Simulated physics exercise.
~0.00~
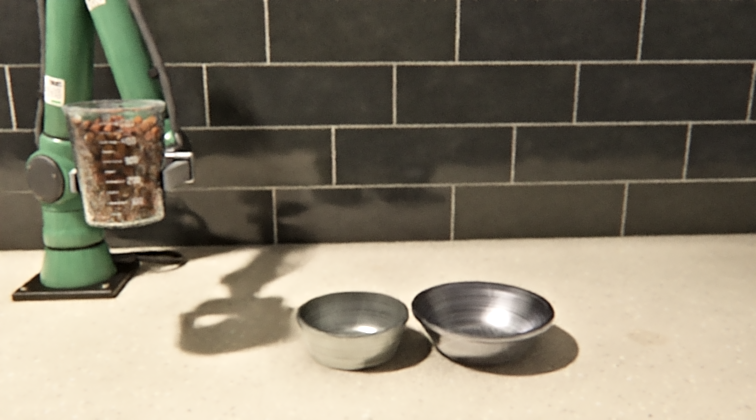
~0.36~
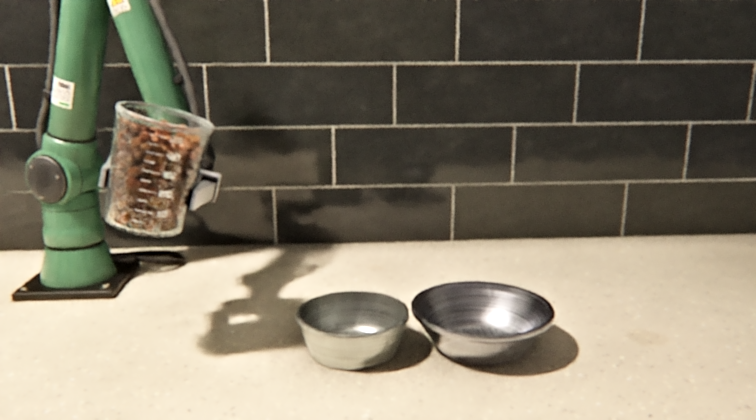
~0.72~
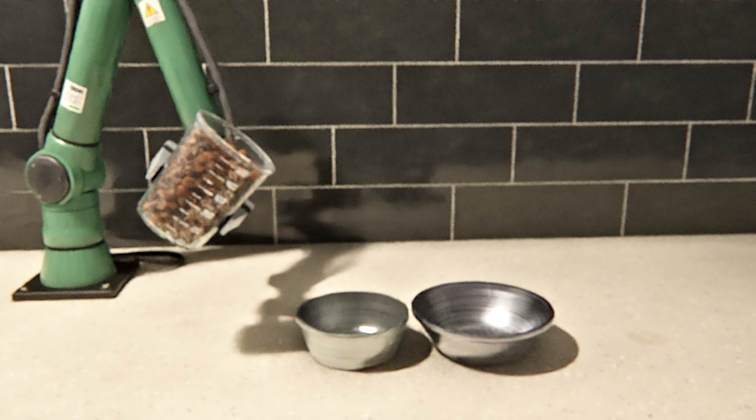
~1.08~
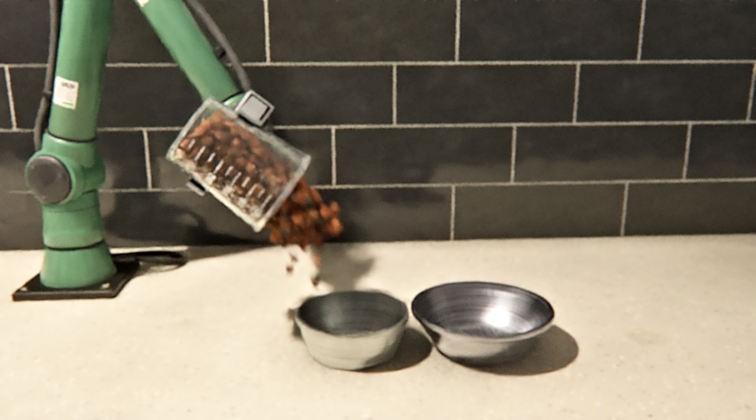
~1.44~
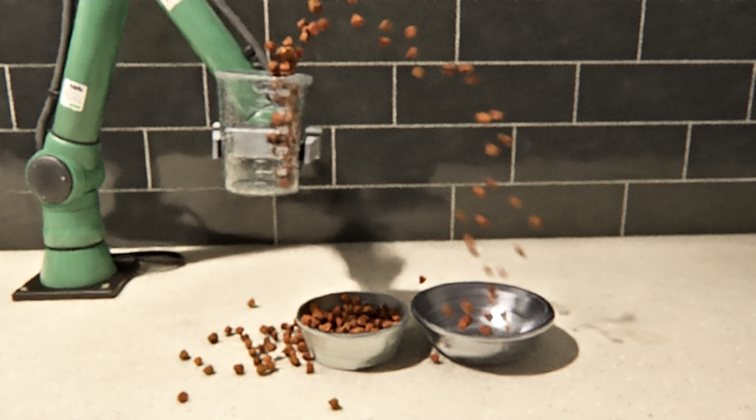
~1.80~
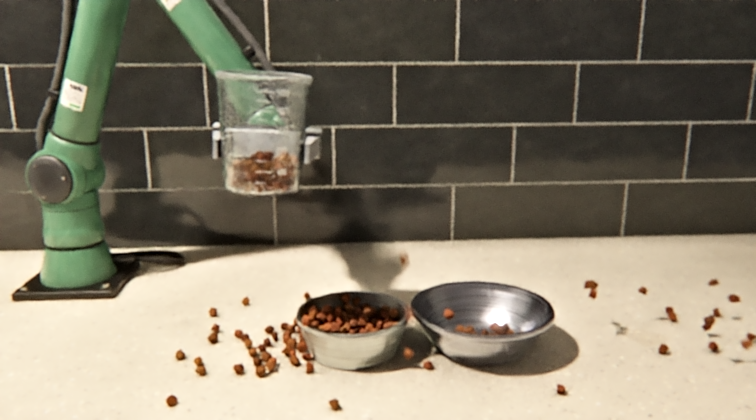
A green robot arm stands at the left of a pale countertop before dark brick-shaped tiles, seen from a fixed front view, gripping a clear beaker of reddish-brown pellets. Two grey metal bowls sit near the middle, side by side. The arm moves the beaker rightward, tipping it until pellets spill toward the left bowl. It then swings the beaker upright, flinging more pellets high and to the right. Finally, the left bowl holds a heap, the right bowl holds a few, others lie scattered on both sides, and some remain in the beaker.
